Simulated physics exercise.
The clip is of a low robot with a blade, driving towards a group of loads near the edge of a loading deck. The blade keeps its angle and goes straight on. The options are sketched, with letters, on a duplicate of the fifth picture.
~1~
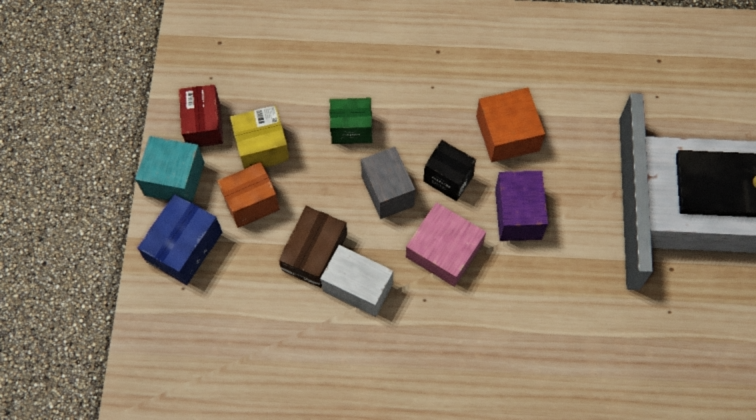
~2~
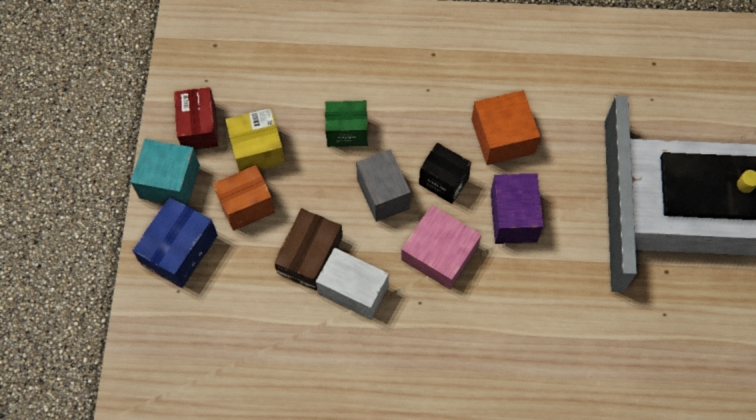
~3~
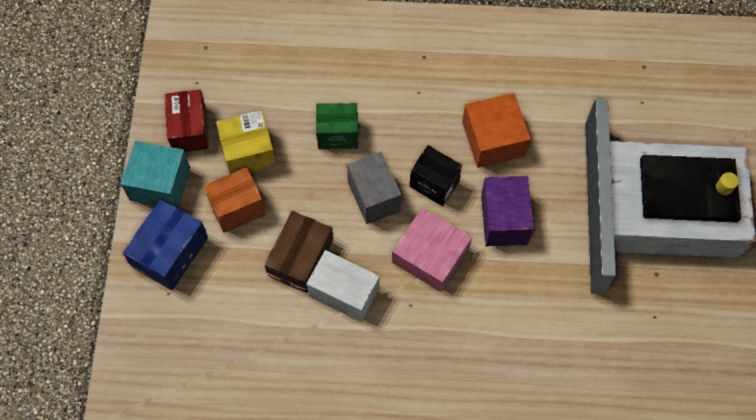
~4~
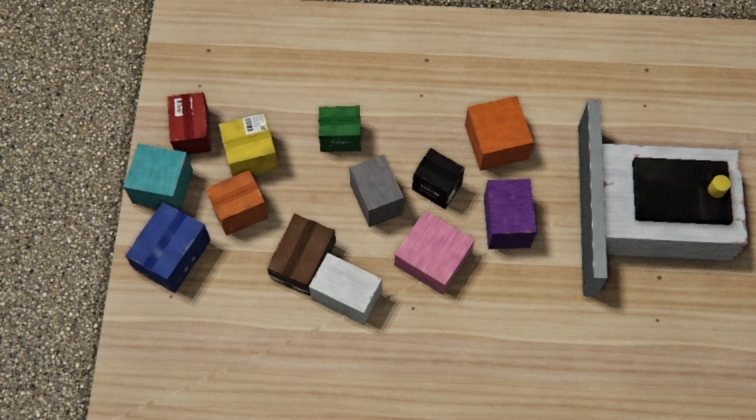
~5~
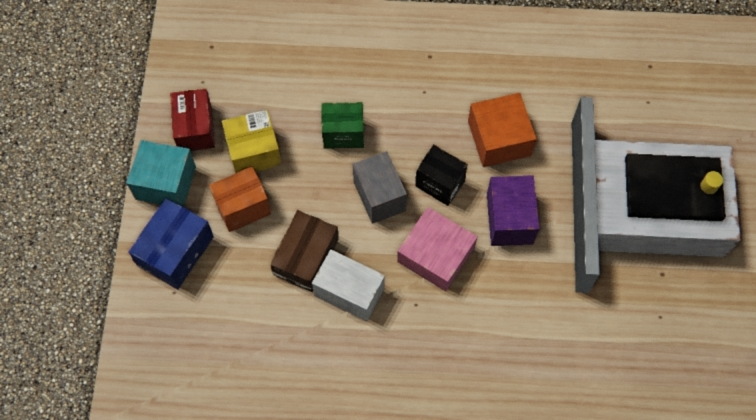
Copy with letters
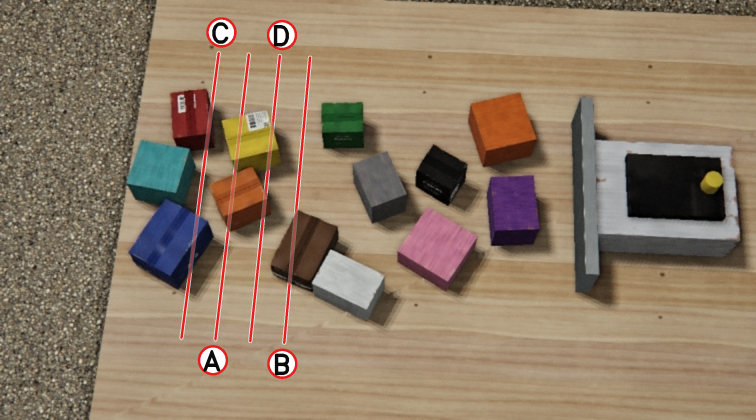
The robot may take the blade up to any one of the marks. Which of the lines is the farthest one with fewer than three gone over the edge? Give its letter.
D is the last line within the limit.
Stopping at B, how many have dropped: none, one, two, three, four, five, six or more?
The count is none.
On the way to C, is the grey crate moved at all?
Yes.
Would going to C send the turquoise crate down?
By then, yes.
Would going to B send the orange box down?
No.
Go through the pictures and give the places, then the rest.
In the first frame, turquoise crate (171, 171); black parcel (450, 171); grey crate (388, 183).
In the second frame, robot (704, 185); yellow parcel (256, 142).
In the third frame, robot (683, 187); brown box (299, 252).
In the fourth frame, robot (675, 190); pink crate (434, 253).
In the fifth frame, robot (667, 186); blue box (172, 244); green parcel (343, 125); purple crate (513, 211).
On the marked copy, A at (233, 189); B at (298, 192); C at (201, 187); D at (266, 190).
Taking D. A third of the way, robot (549, 180); orange crate (438, 126); pink crate (424, 260).
Two thirds of the way, robot (432, 175); orange box (234, 202); yellow parcel (240, 145).
When it is over, robot (343, 171); turquoise crate (127, 169); red parcel (146, 113); none fallen.
As for the rest, A drops four; B is within the limit but short; C drops five.
